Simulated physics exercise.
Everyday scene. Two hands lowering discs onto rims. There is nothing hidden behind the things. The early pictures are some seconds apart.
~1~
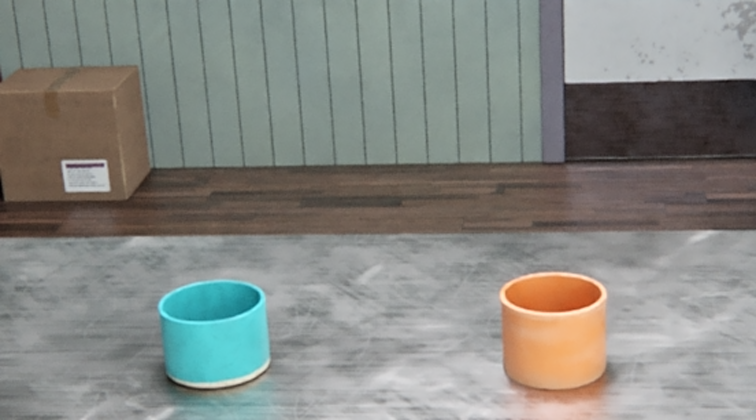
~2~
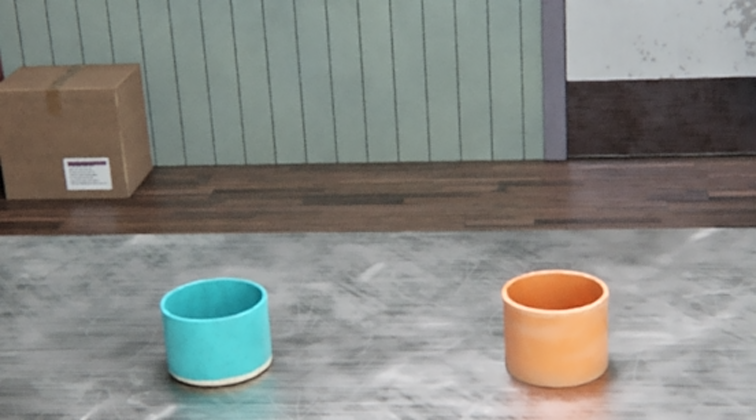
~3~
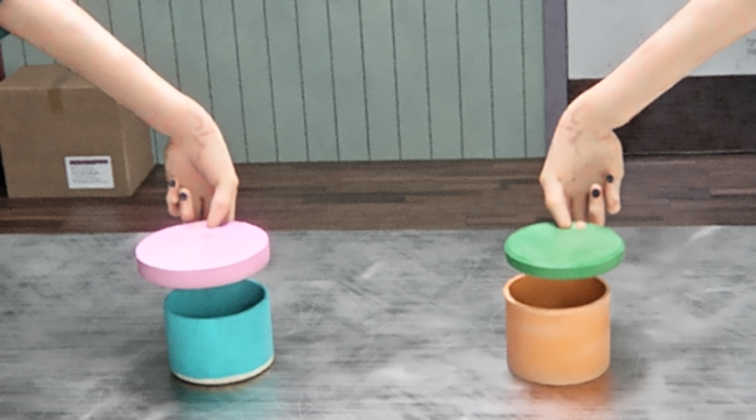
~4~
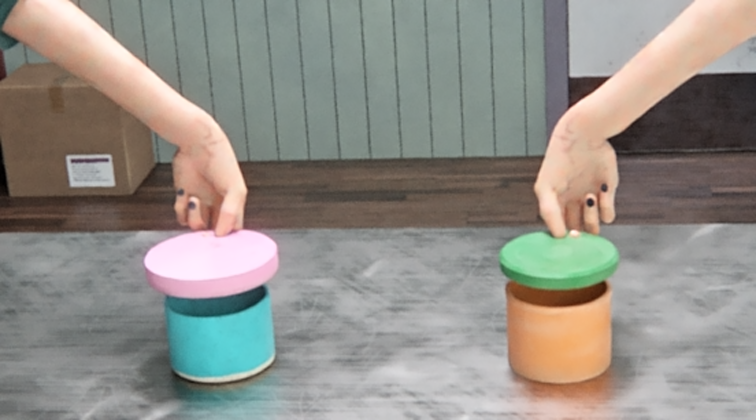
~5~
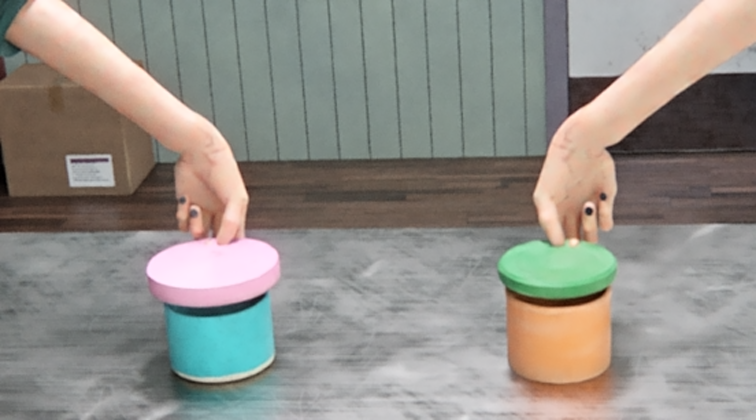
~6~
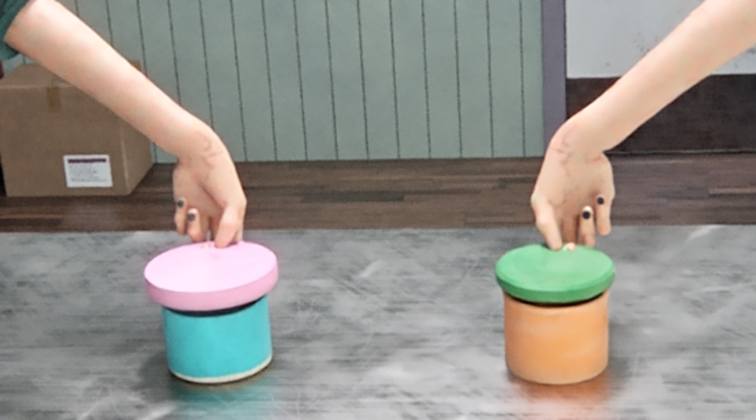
Two hands reach in from the upper left and right, lowering a pink disc toward a turquoise cup on the left and a green disc toward an orange cup on the right, until both rest on the rims, fingers still touching. A fixed, slightly raised front view shows a grey streaked surface. Behind are wooden flooring, pale green panelling and a cardboard box at left.
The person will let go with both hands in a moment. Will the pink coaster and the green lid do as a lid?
Observed: The pink coaster is held by the edge, the green lid is held by the edge.
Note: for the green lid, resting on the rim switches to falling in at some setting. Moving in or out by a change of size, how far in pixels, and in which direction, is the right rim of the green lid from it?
Shift: Roughly 12 pixels left.
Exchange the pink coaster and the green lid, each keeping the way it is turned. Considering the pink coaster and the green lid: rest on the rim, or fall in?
The pink coaster is held up, and the green lid is held up.
Then, 0.10 s past the last view, pink coaster travelled a little near (213, 288); green lid moving near (555, 279).
Then, 0.20 s past the last view, pink coaster sitting on the rim near (213, 287); green lid sitting on the rim near (555, 279).
Finally, the pink coaster covers the opening, near (213, 287); the green lid covers the opening, near (555, 279).
